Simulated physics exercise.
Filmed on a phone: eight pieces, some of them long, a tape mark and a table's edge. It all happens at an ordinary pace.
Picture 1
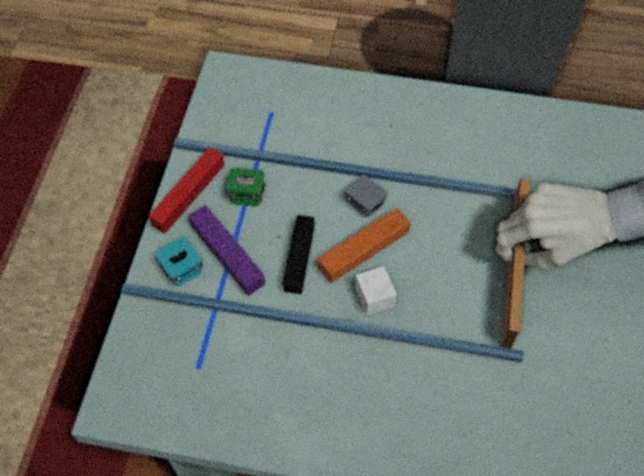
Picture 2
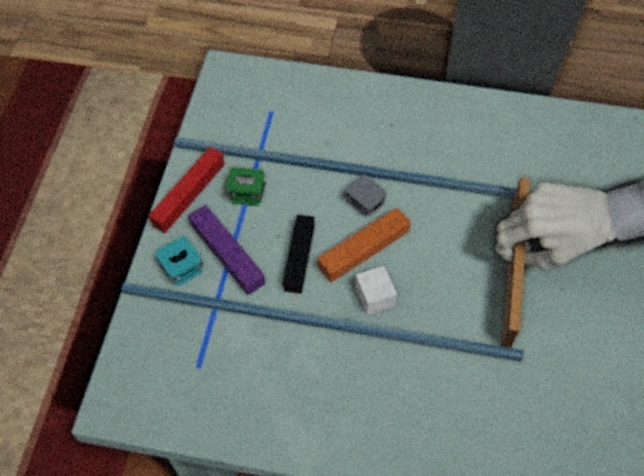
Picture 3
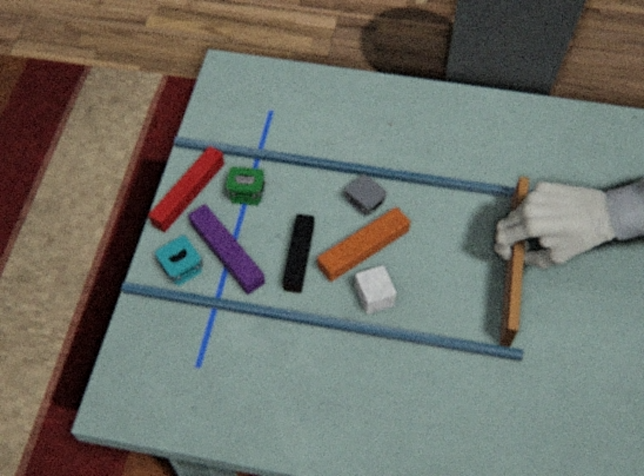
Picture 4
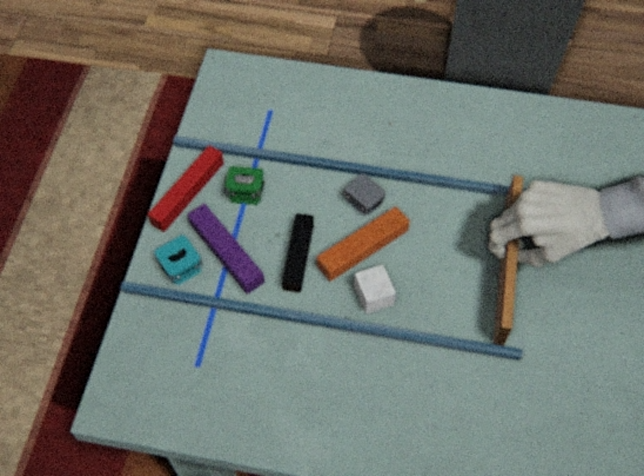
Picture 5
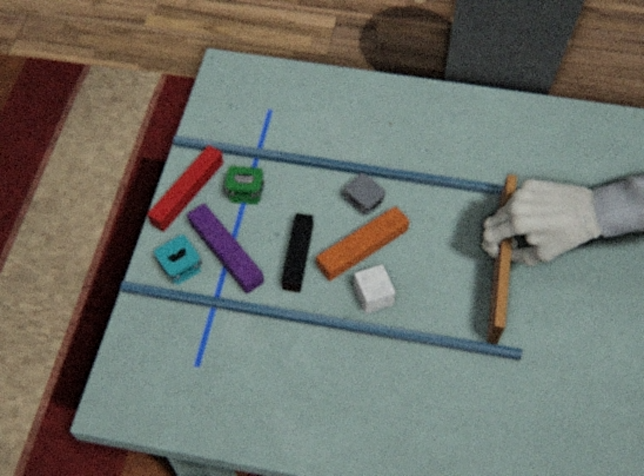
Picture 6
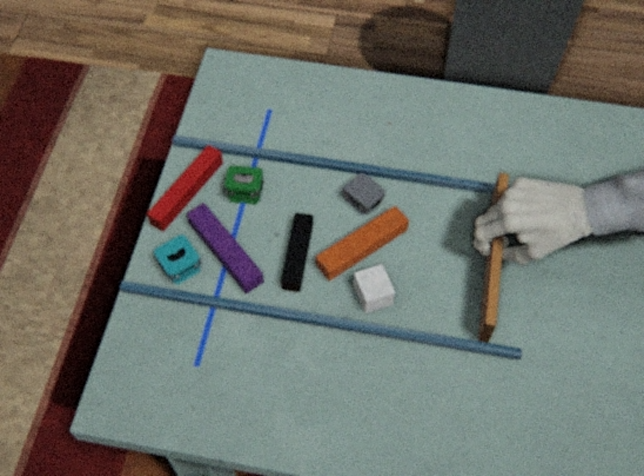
On a pale table, a gloved hand slides a wooden board slightly left toward scattered coloured blocks.
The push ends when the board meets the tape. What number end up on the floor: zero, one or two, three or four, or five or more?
In the end the number that fall off is one or two.
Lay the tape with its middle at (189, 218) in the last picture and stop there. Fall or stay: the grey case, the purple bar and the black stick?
The grey case holds on; the purple bar falls; the black stick is lost.
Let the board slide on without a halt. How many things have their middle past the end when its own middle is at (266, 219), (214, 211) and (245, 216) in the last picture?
Past the end: 0, 3 and 1.
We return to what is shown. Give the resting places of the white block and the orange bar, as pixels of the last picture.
The white block stops around (209, 260); the orange bar around (210, 215).
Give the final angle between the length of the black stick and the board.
About 0°.
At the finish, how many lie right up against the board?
That makes 3.
Soon after, none off yet; red stick at rest near (186, 188); turquoise case at rest near (178, 260); purple bar at rest near (225, 247).
Then, none off yet; red stick at rest near (186, 188); turquoise case at rest near (178, 260); purple bar moved a little near (209, 248).
At rest, the number that fall off is one or two; fallen, turquoise case.
